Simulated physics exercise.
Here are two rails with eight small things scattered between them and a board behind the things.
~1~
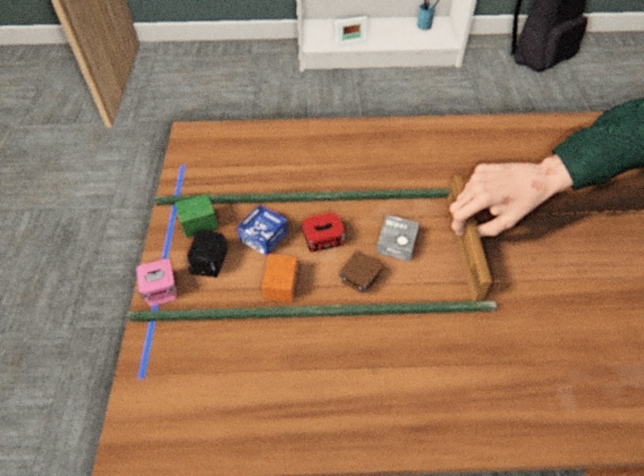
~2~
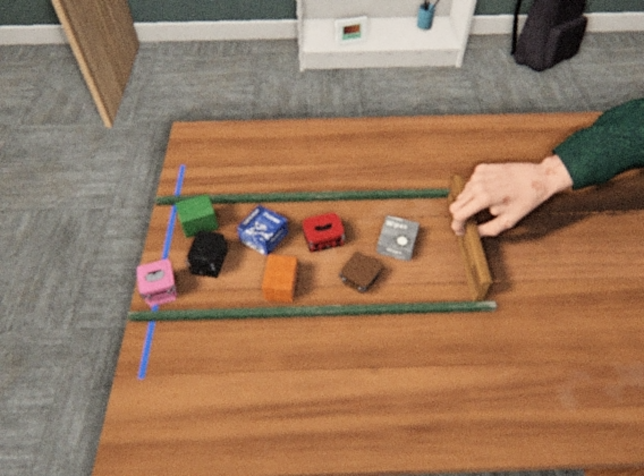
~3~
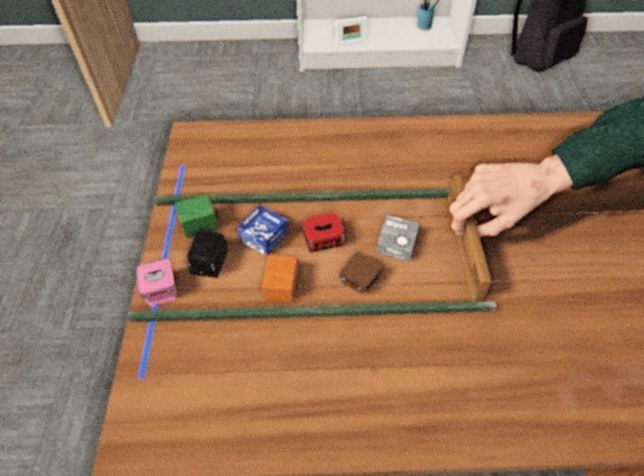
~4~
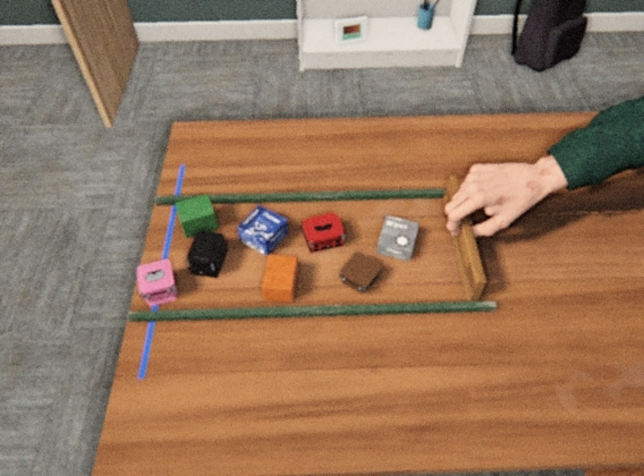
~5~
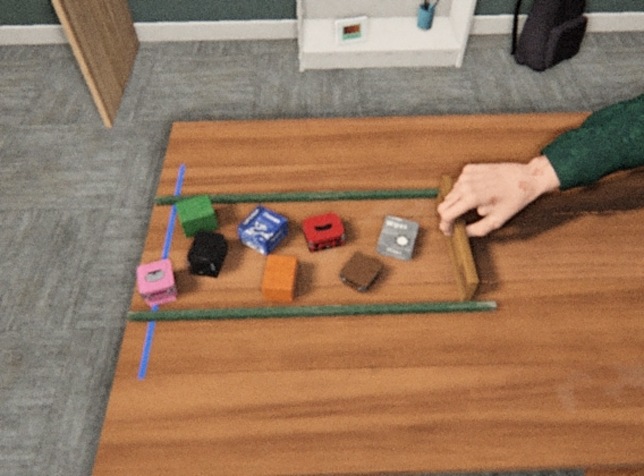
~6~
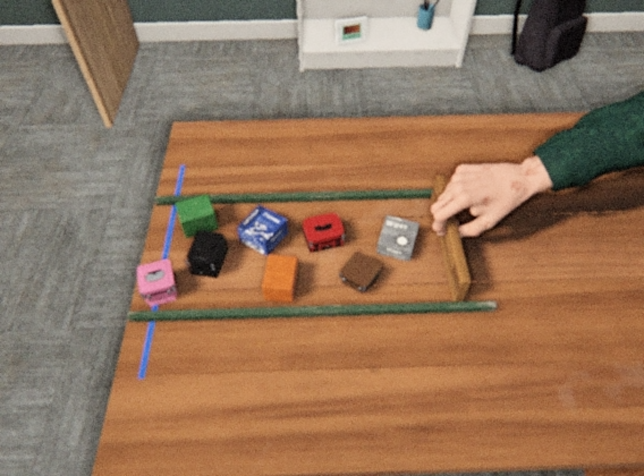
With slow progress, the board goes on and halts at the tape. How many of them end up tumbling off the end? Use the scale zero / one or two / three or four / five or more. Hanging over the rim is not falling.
On that scale it is five or more.
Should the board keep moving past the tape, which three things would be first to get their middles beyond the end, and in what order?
Earliest first: The green block, then the blue box, then the pink case.
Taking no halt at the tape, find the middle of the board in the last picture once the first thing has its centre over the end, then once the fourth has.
At roughly (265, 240), then roughly (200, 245).
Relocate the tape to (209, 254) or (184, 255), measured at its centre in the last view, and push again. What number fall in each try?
Down on the floor: 3 and 5.
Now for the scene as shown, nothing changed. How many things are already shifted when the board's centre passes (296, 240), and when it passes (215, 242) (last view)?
Tally: First 6; then 8.
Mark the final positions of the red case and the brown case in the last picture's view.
In the last picture the red case sits at (153, 215) while the brown case sits at (140, 287).
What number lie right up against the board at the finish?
It touches 3.
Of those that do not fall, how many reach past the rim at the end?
Tally: 3.
A little later, none off yet; pink case at rest near (158, 282); green block at rest near (197, 216); black case at rest near (208, 254).
When it is over, the number that fall off is five or more; down, orange block, blue box, black case, green block and pink case.
